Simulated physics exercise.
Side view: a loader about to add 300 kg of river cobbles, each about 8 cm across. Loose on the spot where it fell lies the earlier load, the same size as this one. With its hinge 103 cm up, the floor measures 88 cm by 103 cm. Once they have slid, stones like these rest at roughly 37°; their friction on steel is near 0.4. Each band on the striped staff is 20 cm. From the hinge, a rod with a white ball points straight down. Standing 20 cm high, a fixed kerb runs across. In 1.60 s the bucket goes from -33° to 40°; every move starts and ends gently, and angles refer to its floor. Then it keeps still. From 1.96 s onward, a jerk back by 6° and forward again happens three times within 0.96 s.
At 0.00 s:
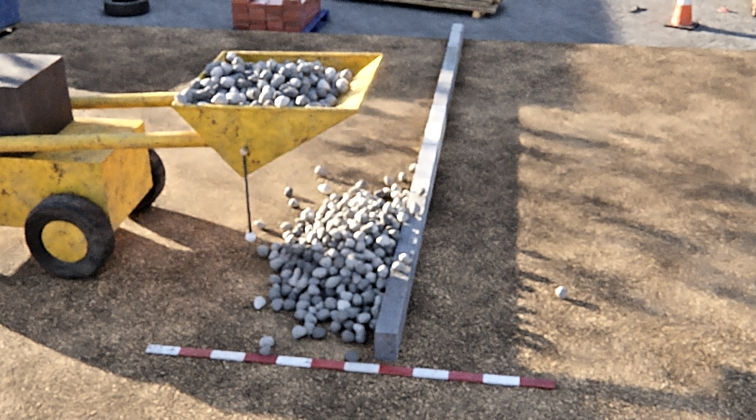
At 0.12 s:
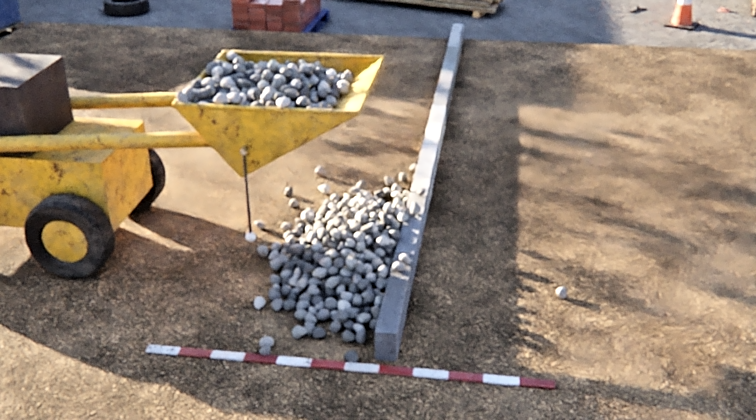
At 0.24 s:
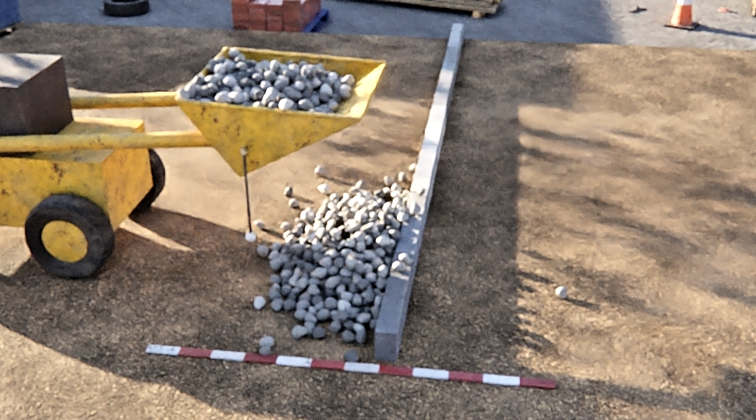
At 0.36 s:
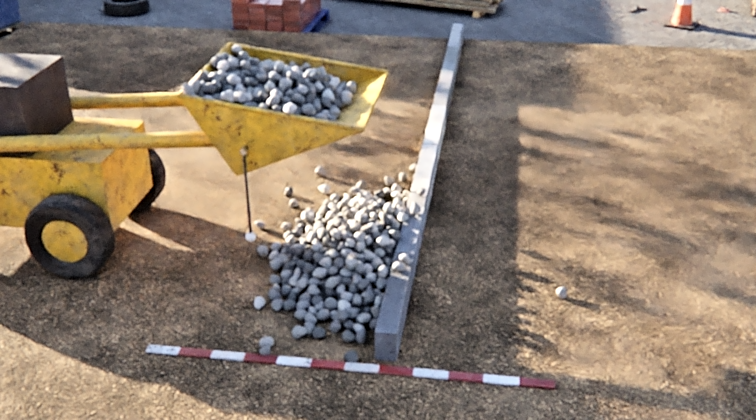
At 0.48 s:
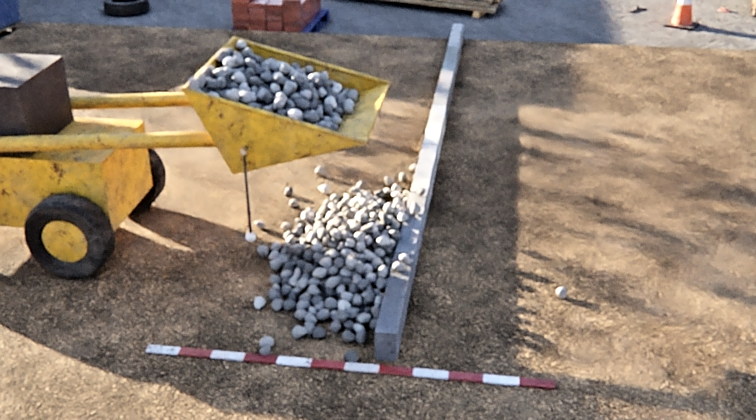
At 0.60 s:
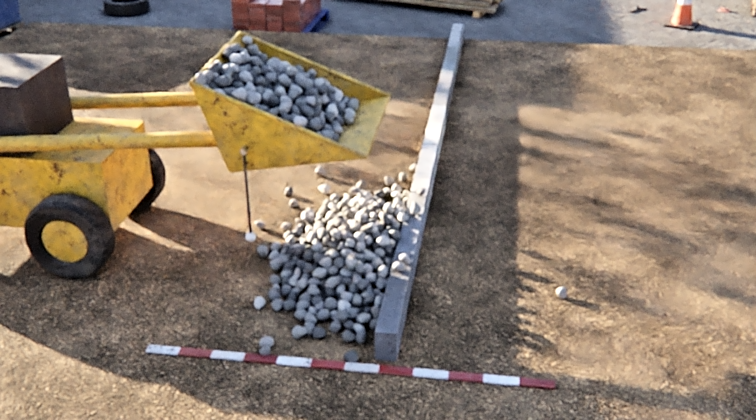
A yellow loader's bucket, heaped with grey cobbles, slowly tilts forward and down to the right while the stones shift slightly within it; below, a loose pile of similar cobbles lies motionless against a long grey kerb.
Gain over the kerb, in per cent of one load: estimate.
Approx. 28 %.
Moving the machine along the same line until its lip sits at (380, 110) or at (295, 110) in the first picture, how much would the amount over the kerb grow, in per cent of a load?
First place: Roughly 55 %; second place: Roughly 0 %.
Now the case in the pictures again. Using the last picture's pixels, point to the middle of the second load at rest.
They settle centred around (383, 236).
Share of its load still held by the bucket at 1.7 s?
About 35 per cent is held.
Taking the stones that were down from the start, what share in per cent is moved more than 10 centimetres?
Roughly 0 % of them.
After 1.2 s the floor is at 29°; in per cent of one load, 98 in the bucket, 102 on this side of the kerb; the foremost stones are at (424, 234).
After 1.7 s the floor is at 40°; in per cent of one load, 34 in the bucket, 160 on this side of the kerb, 5 over the kerb; the foremost stones are at (462, 257).
After 3.4 s the floor is at 40°; in per cent of one load, 0 in the bucket, 171 on this side of the kerb, 29 over the kerb; the foremost stones are at (591, 268).
After 5.8 s the floor is at 40°; in per cent of one load, 0 in the bucket, 171 on this side of the kerb, 29 over the kerb; the foremost stones are at (591, 268). Net gain over the kerb, 28.
